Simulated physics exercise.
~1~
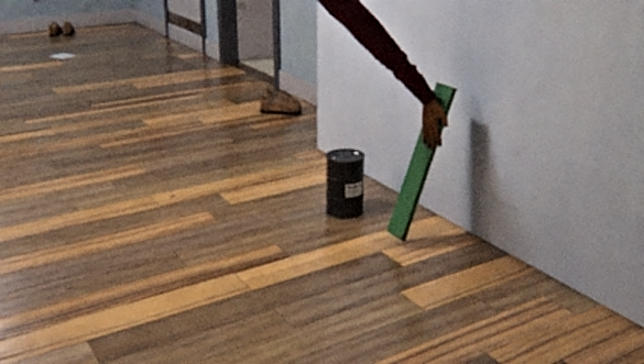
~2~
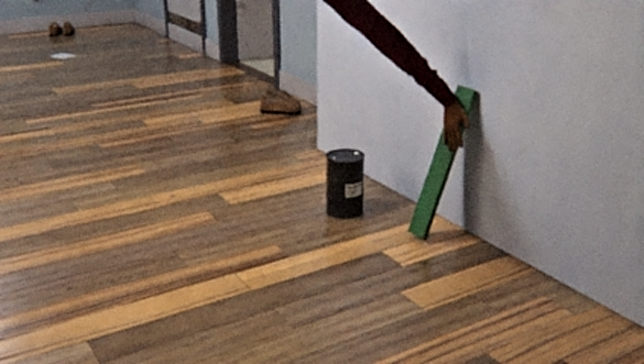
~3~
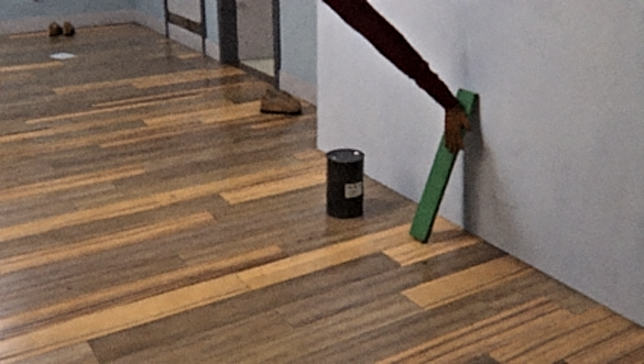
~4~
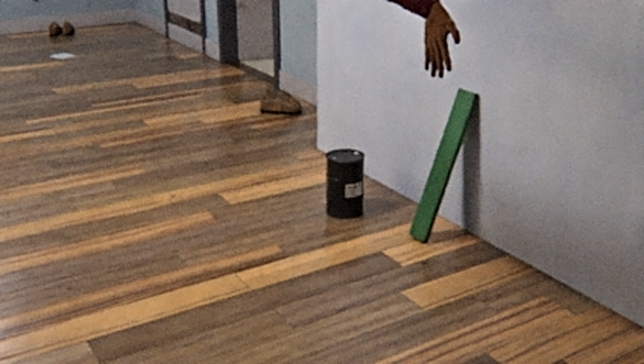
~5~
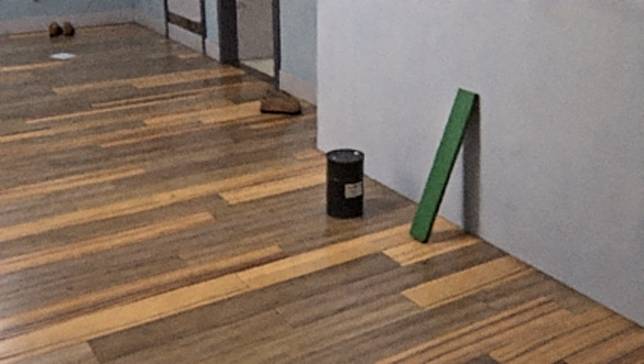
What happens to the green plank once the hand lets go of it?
The green plank holds its position and stays leaning against the wall without slipping.
